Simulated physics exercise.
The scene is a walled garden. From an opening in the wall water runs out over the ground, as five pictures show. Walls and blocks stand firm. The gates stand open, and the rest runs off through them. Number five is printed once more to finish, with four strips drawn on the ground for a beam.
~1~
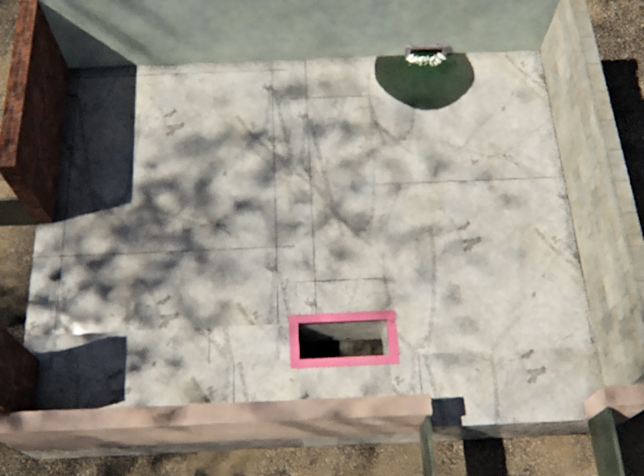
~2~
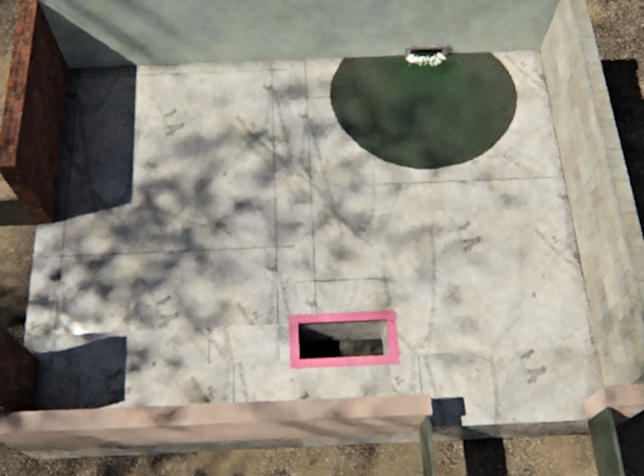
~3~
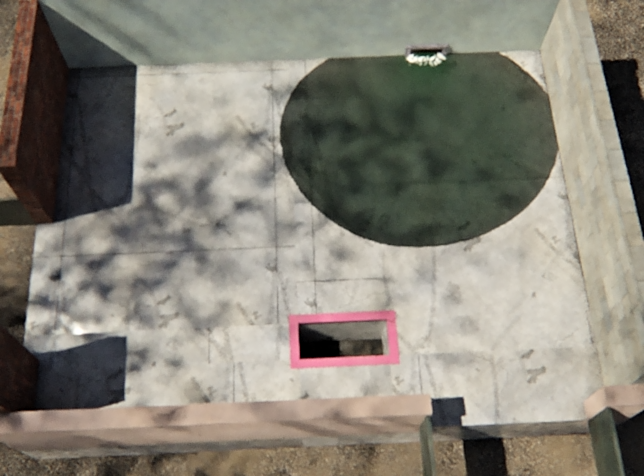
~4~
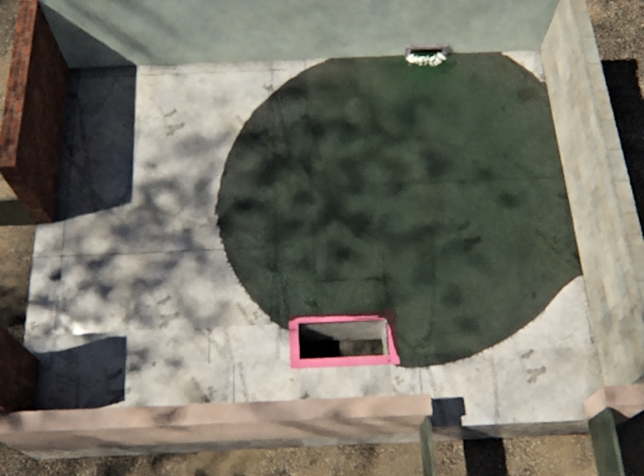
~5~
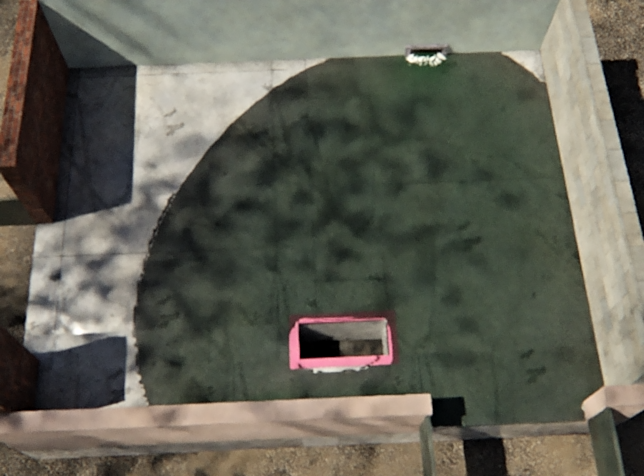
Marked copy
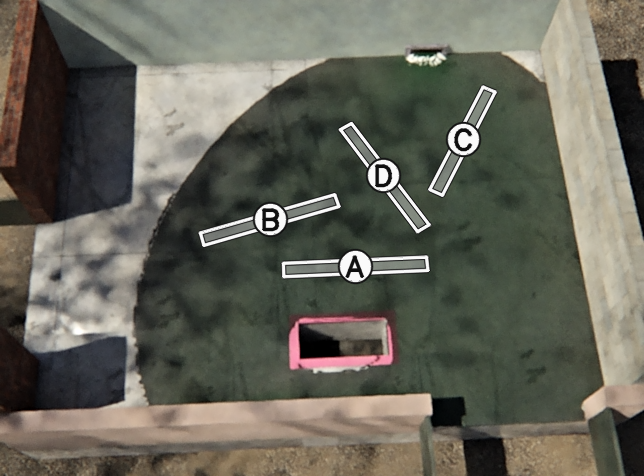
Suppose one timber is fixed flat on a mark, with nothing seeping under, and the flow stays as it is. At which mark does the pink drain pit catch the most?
The answer is position C.
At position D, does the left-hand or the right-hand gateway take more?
The right gate.
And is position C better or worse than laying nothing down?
Better.
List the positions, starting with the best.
The order is C, B, A, D.
On the marked copy, A from (283, 269) to (427, 263); B from (202, 239) to (336, 200); C from (436, 192) to (489, 89); D from (345, 126) to (423, 228).
If A is chosen, about 26 % of the stream goes into the pink drain pit, about 74 % out by the gates.
If B is chosen, about 37 % of the stream goes into the pink drain pit, about 62 % out by the gates.
If C is chosen, about 54 % of the stream goes into the pink drain pit, about 46 % out by the gates.
If D is chosen, about 14 % of the stream goes into the pink drain pit, about 85 % out by the gates.
